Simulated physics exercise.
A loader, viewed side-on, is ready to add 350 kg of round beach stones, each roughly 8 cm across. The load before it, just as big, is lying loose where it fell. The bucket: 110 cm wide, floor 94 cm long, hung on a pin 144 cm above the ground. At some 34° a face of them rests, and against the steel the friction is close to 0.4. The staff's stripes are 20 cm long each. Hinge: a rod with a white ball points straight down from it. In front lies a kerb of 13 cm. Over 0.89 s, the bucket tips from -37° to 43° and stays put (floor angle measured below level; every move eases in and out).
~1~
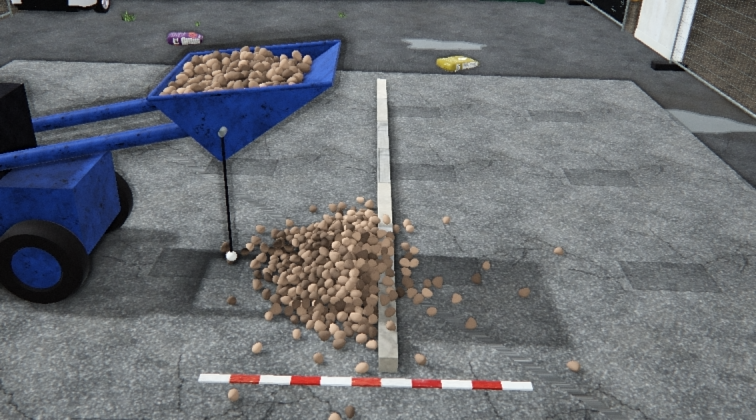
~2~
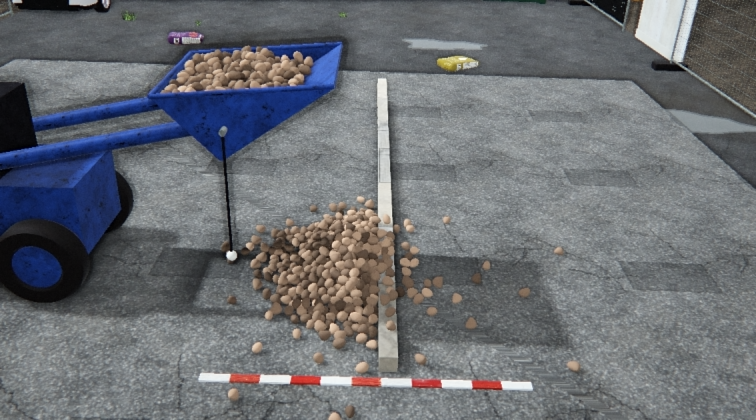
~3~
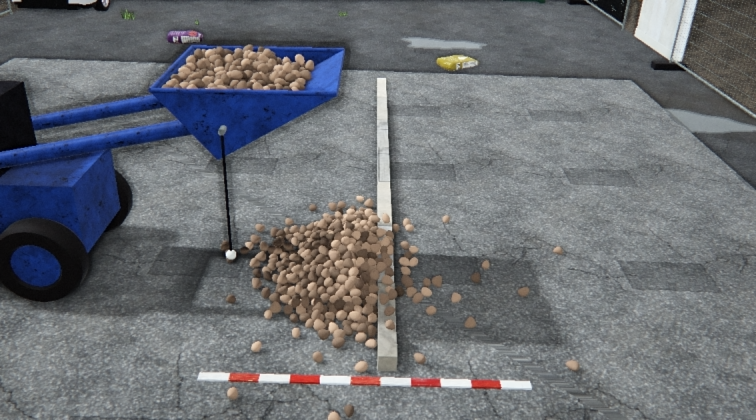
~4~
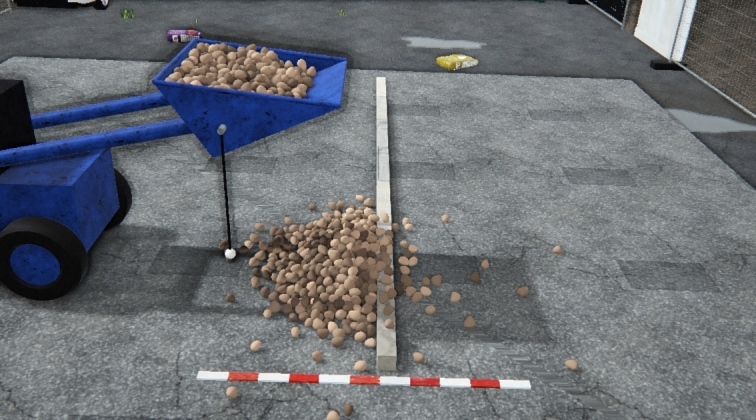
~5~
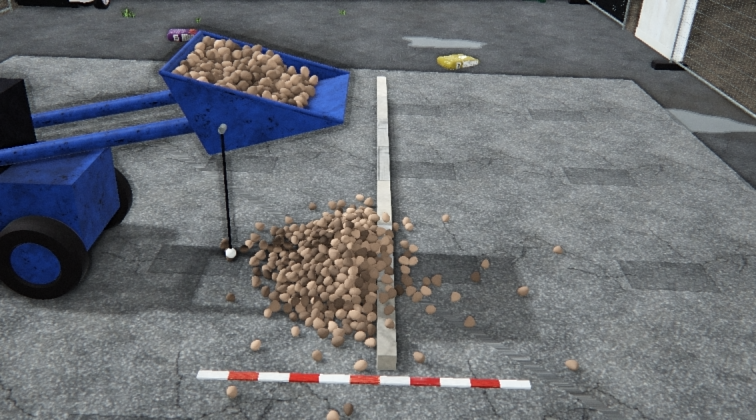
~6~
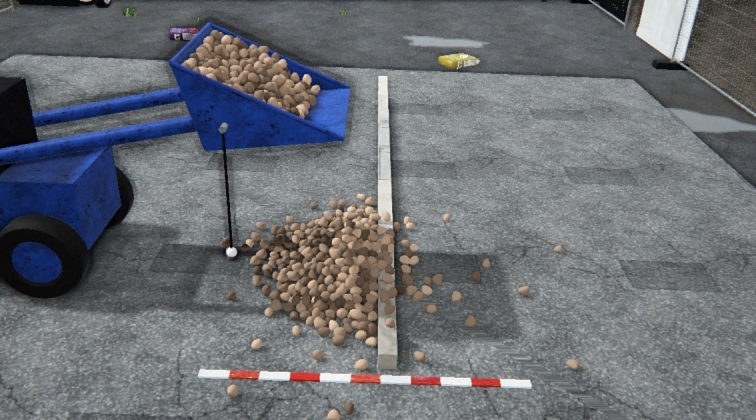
A blue wheeled machine on the left holds up a blue bucket heaped with round tan stones, seen side-on from slightly above on cracked grey paving. Beneath it a black rod with a white ball hangs near a loose stone pile against a pale kerb, strays beyond, a red-and-white striped staff in front. The bucket tilts steadily, its front dipping and back rising, while the camera barely shifts.
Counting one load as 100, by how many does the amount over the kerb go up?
By about 43 out of 100.
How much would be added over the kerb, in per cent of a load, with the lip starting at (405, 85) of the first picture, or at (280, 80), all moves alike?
Close to 100 per cent, followed by close to 5 per cent.
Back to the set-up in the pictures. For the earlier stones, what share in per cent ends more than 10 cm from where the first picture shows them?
Roughly 20 percent.
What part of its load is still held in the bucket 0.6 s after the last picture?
About 65 percent.
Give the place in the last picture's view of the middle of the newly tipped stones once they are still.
In the last view, somewhere near (372, 256).
Then, 0.3 s after the last picture the floor is at 31°; in per cent of one load, 100 in the bucket, 95 on this side of the kerb, 5 over the kerb; the foremost stones are at (498, 281).
Then, 0.6 s after the last picture the floor is at 43°; in per cent of one load, 66 in the bucket, 128 on this side of the kerb, 5 over the kerb; the foremost stones are at (498, 281).
Then, 1.0 s after the last picture the floor is at 43°; in per cent of one load, 8 in the bucket, 175 on this side of the kerb, 17 over the kerb; the foremost stones are at (498, 280).
Then, 3.6 s after the last picture the floor is at 43°; in per cent of one load, 0 in the bucket, 152 on this side of the kerb, 48 over the kerb; the foremost stones are at (593, 260). Net gain over the kerb, 43.
